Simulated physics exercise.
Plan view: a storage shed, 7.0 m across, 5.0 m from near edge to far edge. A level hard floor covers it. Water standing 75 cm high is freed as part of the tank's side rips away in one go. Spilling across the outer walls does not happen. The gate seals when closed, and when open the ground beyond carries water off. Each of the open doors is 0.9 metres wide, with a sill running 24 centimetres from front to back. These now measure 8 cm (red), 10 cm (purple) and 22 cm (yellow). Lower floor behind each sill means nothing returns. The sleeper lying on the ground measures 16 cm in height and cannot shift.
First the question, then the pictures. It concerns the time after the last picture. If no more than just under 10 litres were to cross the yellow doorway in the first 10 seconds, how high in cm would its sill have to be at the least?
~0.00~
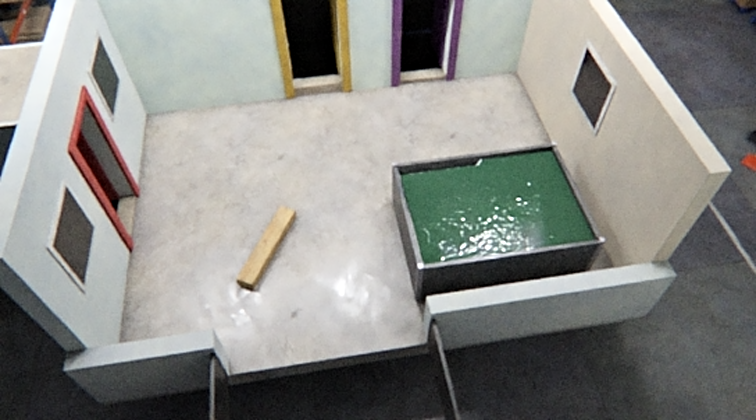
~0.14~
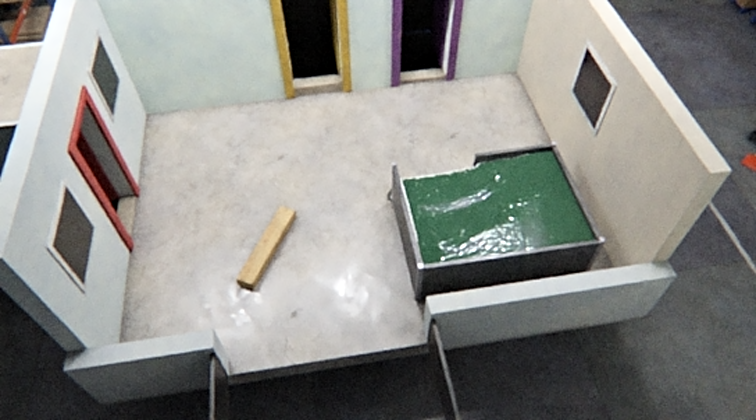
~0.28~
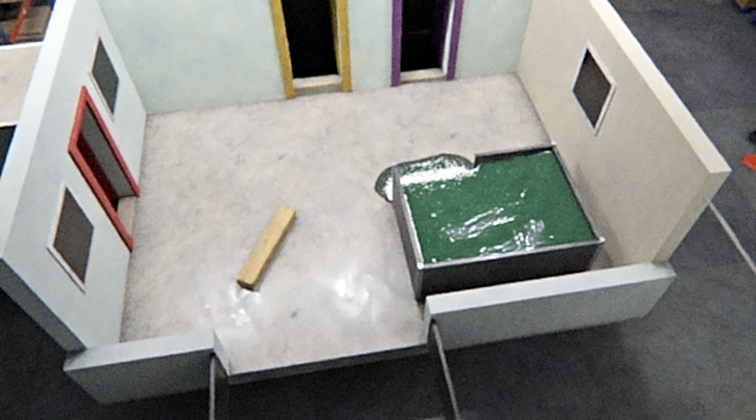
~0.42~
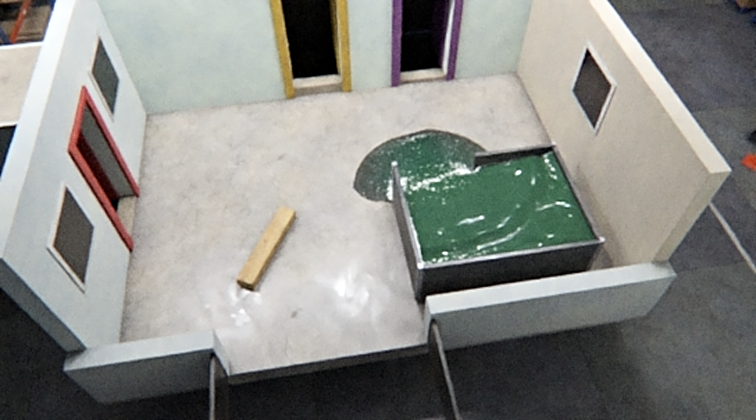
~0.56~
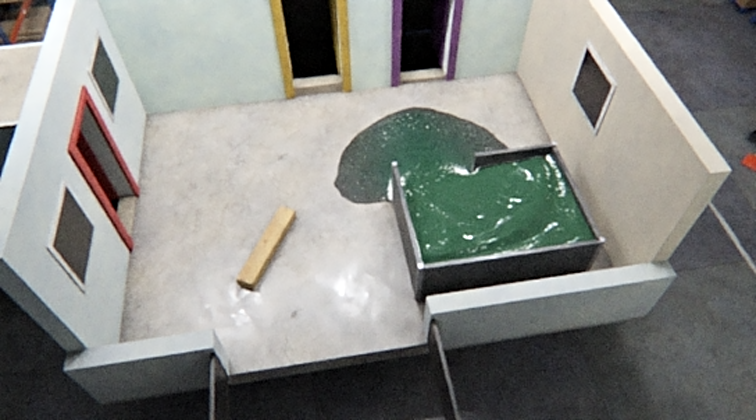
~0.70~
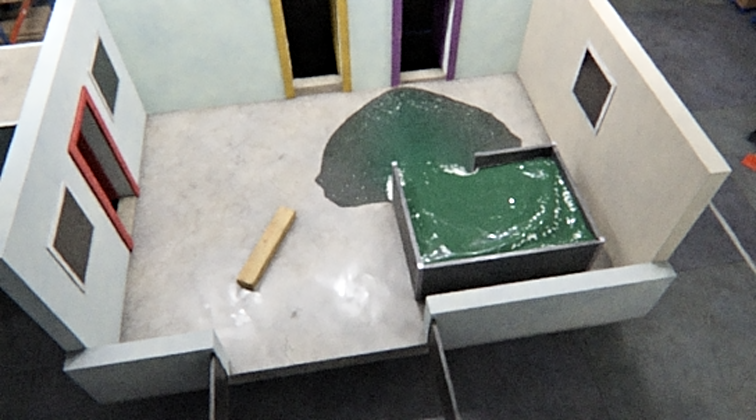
It would need to be about 24 cm high.
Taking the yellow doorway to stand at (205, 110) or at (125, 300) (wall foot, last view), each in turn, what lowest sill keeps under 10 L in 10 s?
Roughly 12.5 cm, then roughly 9.5 cm.
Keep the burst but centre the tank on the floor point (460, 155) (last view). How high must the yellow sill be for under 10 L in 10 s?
With that change, some 18 centimetres.
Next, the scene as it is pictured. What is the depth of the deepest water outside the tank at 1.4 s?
It gets to close to 40 centimetres there.
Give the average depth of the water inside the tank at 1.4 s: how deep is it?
About 49 centimetres on average.
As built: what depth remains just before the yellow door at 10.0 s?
About 7.5 cm.
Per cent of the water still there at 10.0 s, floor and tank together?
Remaining share: Around 80 %.
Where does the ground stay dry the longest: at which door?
Door: Red.
After 1.4 s water covers 35 % of the floor, deepest (40 cm) near (420, 192); 25 cm at the yellow door, 0 litres in over its 22 cm sill.
After 3.0 s water covers 45 % of the floor, deepest (34 cm) near (147, 119); 21 cm at the yellow door, 19 litres in over its 22 cm sill.
After 10.0 s water covers 95 % of the floor, deepest (13 cm) near (116, 375); 8 cm at the yellow door, 20 litres in over its 22 cm sill.
At the yellow door as built, the water arrived by 1.1 s and peaked near 29 cm at 2.0 s.
With a sill of 21 cm, 25 litres would have come in within the 10 s; with 28.5 cm, 2 litres. So under 10 litres takes about 24 cm.
